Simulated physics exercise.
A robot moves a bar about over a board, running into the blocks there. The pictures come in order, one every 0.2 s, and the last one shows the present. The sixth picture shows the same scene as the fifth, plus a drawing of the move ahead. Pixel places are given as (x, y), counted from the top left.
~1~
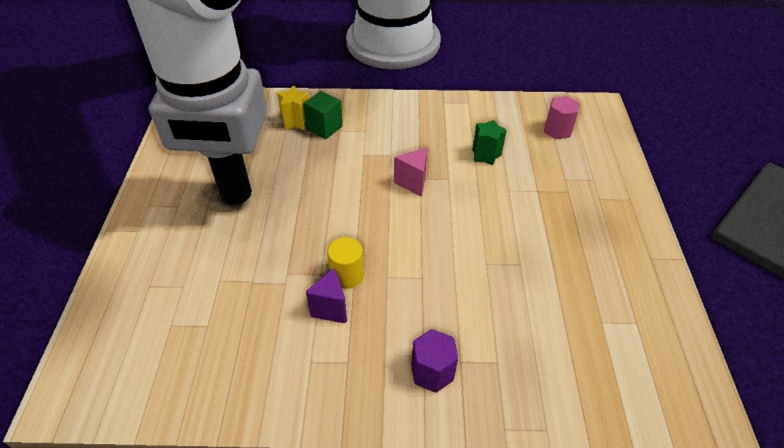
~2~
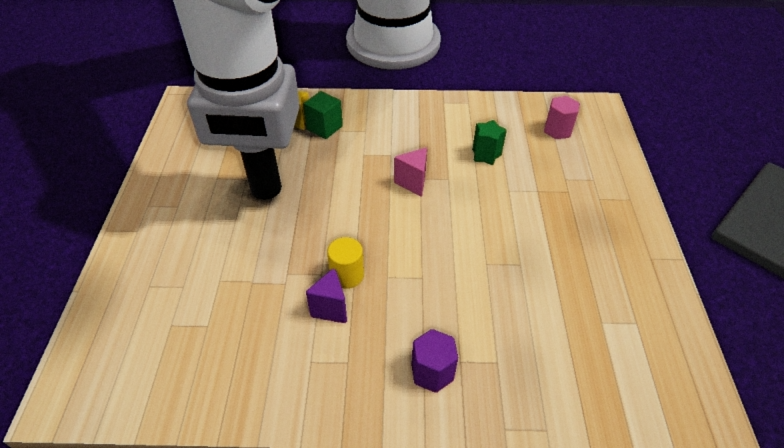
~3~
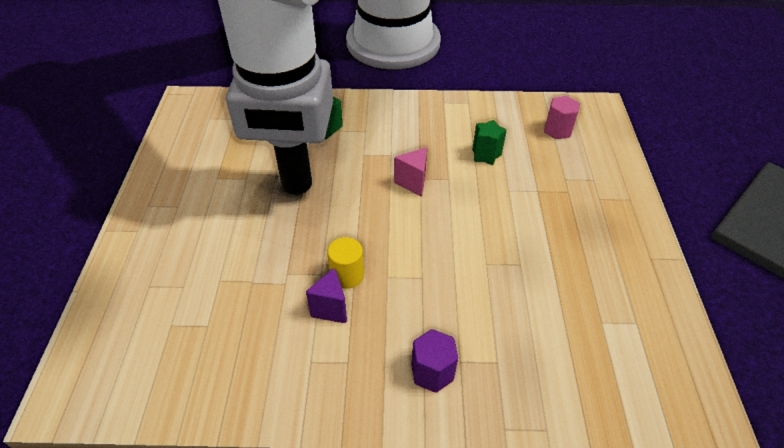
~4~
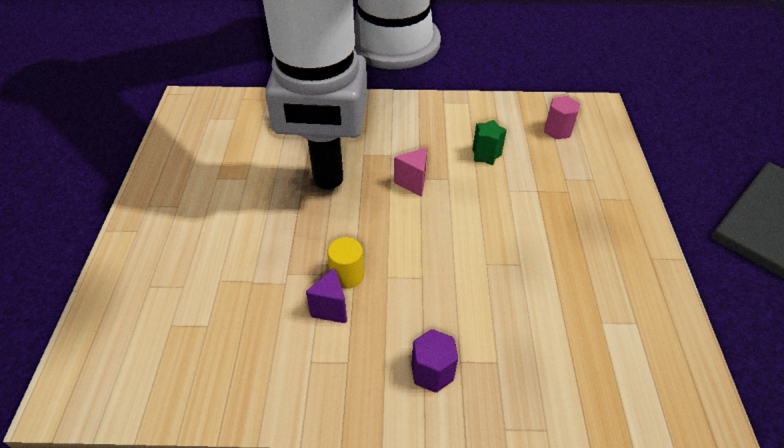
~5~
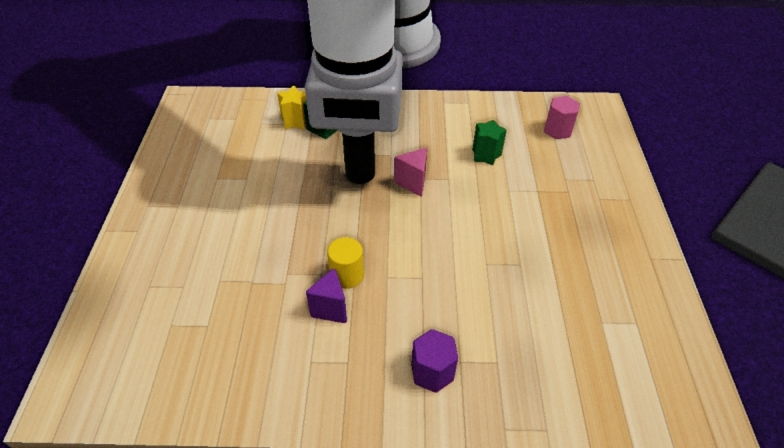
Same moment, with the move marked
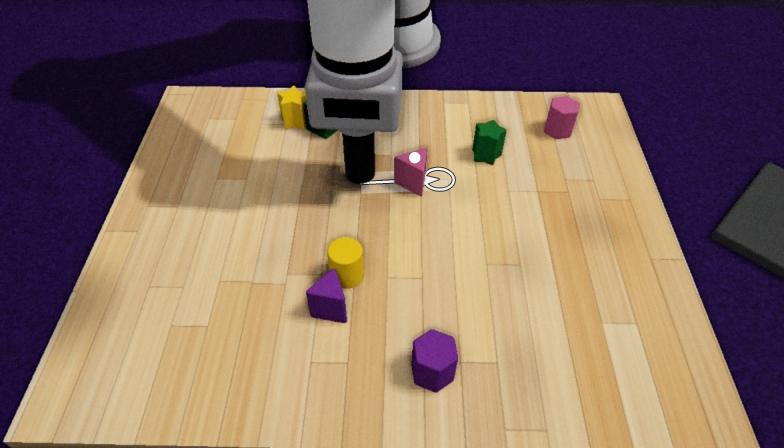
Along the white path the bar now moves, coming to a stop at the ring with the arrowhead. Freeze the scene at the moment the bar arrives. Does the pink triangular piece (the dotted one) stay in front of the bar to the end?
Final answer: Yes.
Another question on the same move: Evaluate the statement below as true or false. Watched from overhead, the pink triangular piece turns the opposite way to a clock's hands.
False - the claim does not hold.
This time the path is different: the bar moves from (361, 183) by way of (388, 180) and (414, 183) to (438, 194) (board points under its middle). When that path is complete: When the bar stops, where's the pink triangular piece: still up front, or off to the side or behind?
It remains before the bar.
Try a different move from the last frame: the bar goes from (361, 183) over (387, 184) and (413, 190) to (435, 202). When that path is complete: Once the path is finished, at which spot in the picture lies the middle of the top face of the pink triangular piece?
I'd expect the centre of its top face to be at (463, 162).
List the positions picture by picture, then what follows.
The first frame shows lower end of the bar (236, 194), tops of blocks, pink triangular piece (415, 158), green star-shaped block (491, 129).
The second frame shows bar (266, 189), blocks as before.
The third frame shows bar (297, 184), blocks as before.
The fourth frame shows bar (328, 179), blocks as before.
The fifth frame shows bar (360, 174), pink triangular piece (415, 158), green star-shaped block (491, 129).
The drawn path runs straight from (361, 183) to (439, 179); the dot is on the pink triangular piece.
On the path given first. Halfway along, bar (402, 172); pink triangular piece (438, 159).
At the end, bar (440, 170); pink triangular piece (468, 163), turned 60° clockwise; green star-shaped block not moved.
